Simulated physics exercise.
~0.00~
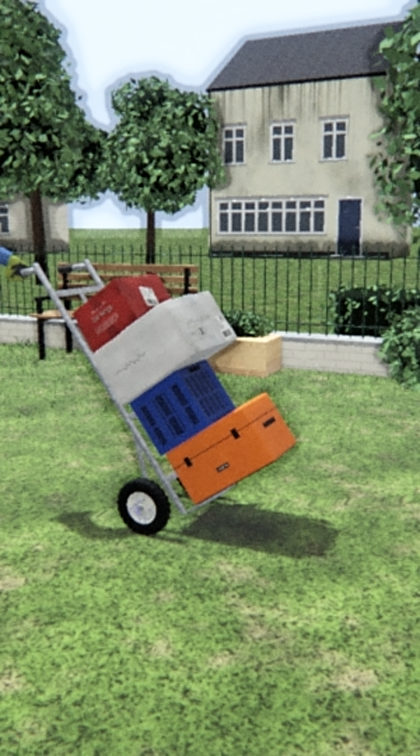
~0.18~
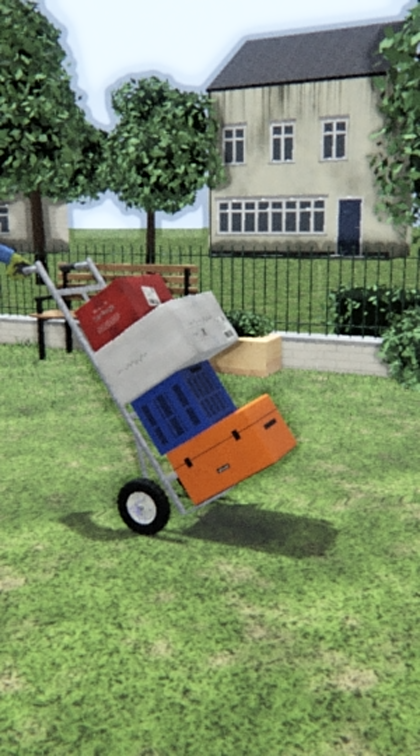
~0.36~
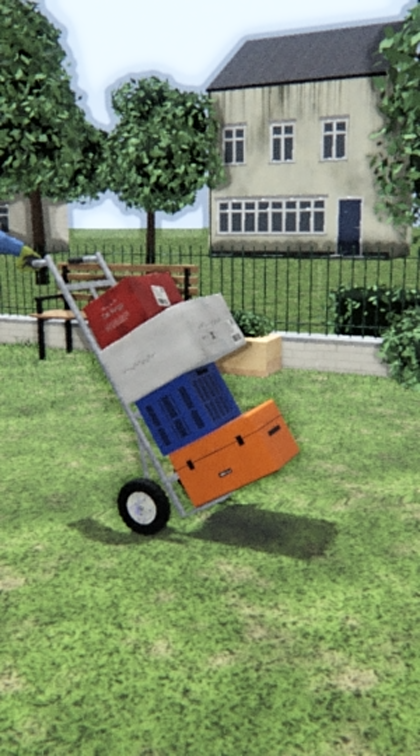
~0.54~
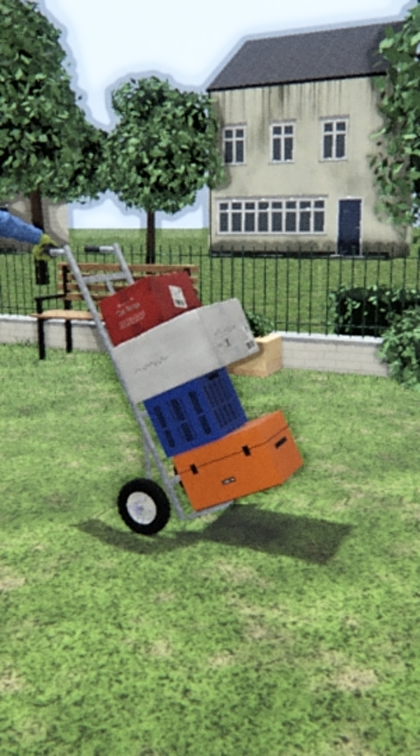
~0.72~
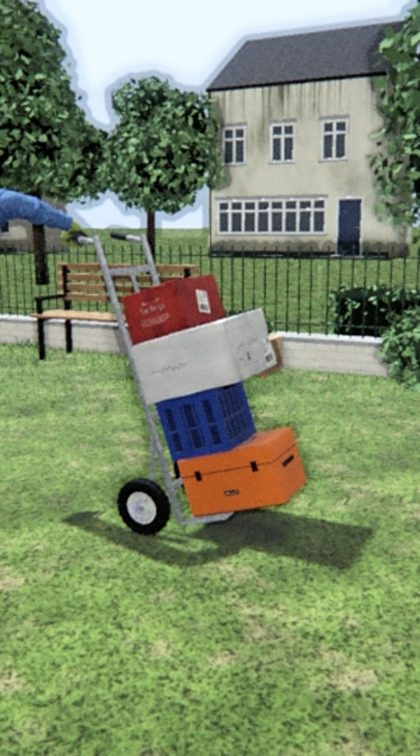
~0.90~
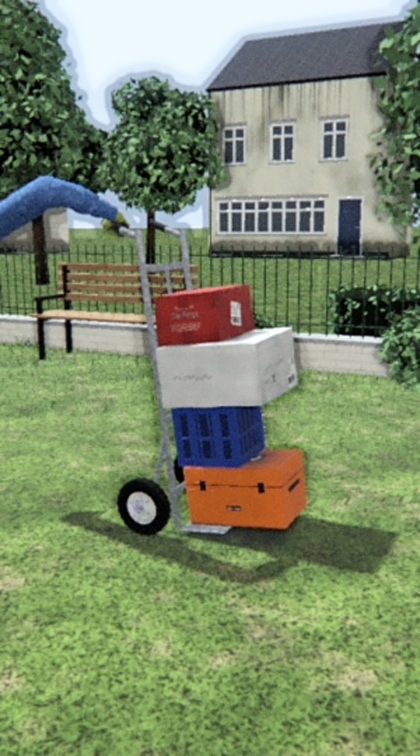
A sack truck stacked with an orange toolbox, a blue crate, a white box and a red parcel leans back to the left on a lawn, then swings toward upright as a blue-sleeved arm pushes its handle.
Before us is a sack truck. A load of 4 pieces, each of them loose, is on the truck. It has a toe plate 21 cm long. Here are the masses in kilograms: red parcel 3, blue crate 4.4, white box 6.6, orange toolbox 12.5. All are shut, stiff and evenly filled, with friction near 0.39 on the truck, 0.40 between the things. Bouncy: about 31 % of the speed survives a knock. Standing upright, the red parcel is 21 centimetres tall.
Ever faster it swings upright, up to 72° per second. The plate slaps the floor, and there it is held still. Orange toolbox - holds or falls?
Holds.
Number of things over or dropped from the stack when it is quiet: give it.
The answer: 3.
By 1.30 s, truck upright; red parcel rocked 19° off its seat; white box rocked 19° off its seat; blue crate rocked 19° off its seat.
By 1.70 s, truck upright; red parcel and white box now dropped from the stack; blue crate rocked 61° off its seat.
By 1.90 s, truck upright; blue crate on its side.
By 2.20 s, truck upright; blue crate now dropped from the stack.
When it is over (3.0 s), dropped from the stack and tipped over, red parcel, blue crate and white box; orange toolbox within 10 cm of the start. End places, in pixels of the last picture, orange toolbox near (248, 497).
